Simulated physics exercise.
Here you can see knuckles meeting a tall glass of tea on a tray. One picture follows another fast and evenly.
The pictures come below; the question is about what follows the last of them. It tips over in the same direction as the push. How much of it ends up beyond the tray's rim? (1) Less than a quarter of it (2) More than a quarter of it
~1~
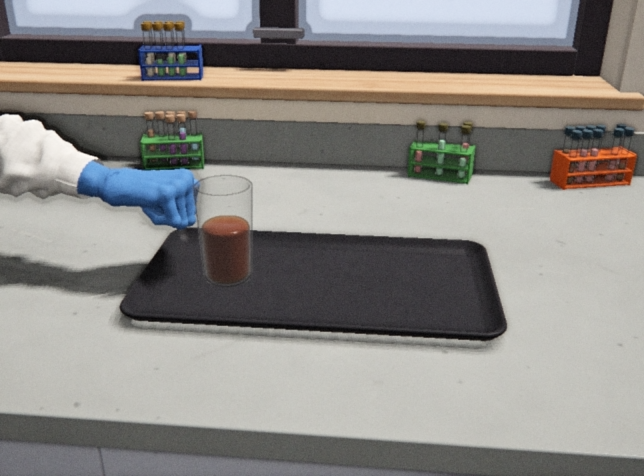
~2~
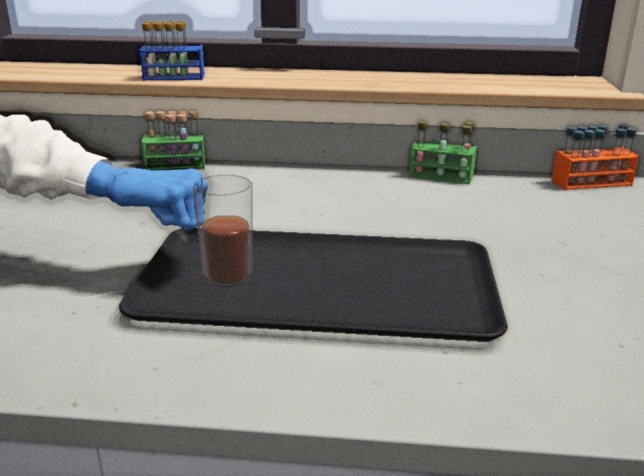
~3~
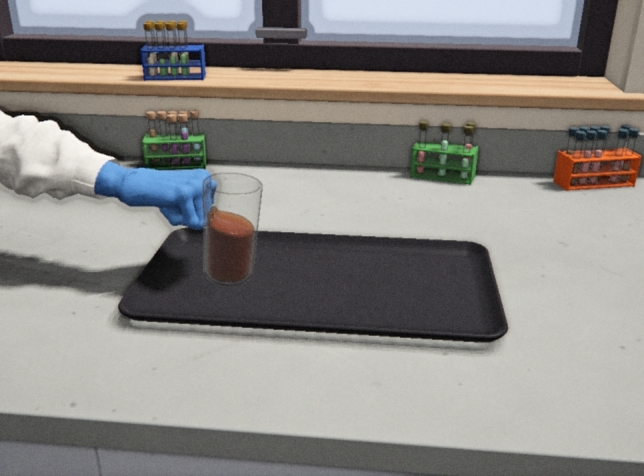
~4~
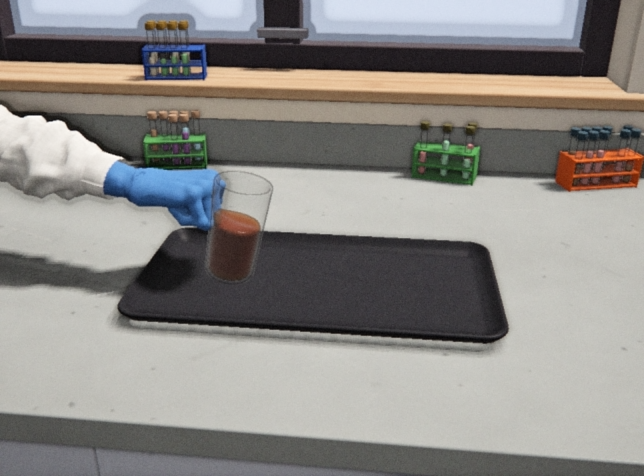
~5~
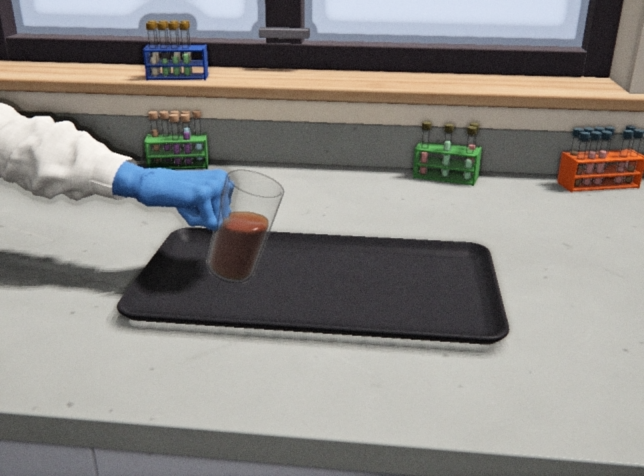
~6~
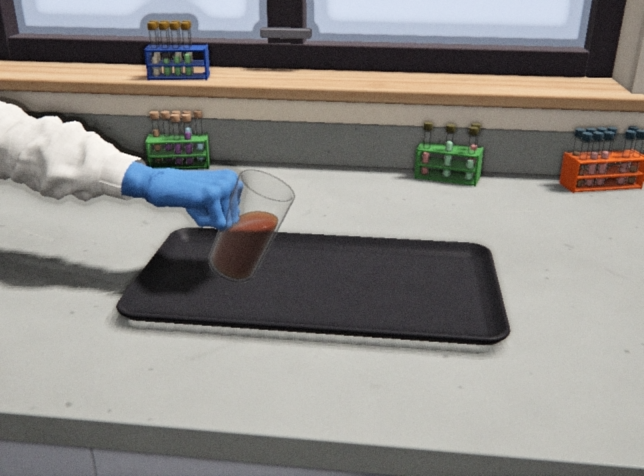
More than a quarter of it (2).
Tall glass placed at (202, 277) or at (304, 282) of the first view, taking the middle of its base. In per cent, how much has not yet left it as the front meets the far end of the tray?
Around 55 percent for the first placement and around 80 percent for the second.
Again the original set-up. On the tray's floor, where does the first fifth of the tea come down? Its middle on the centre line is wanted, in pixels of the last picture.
Around (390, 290).
A moment on, the tall glass is falling and 100 per cent is in the glass, 0 on the tray and 0 above or beyond its rim.
Next, the tall glass lies on its side and 98 per cent is in the glass, 1 on the tray and 1 above or beyond its rim.
Then the tall glass lies on its side and 57 per cent is in the glass, 37 on the tray and 6 above or beyond its rim.
Later the tall glass lies on its side and 28 per cent is in the glass, 40 on the tray and 32 above or beyond its rim.
Finally, 62 per cent is held by tray and glass, 38 is off the tray.
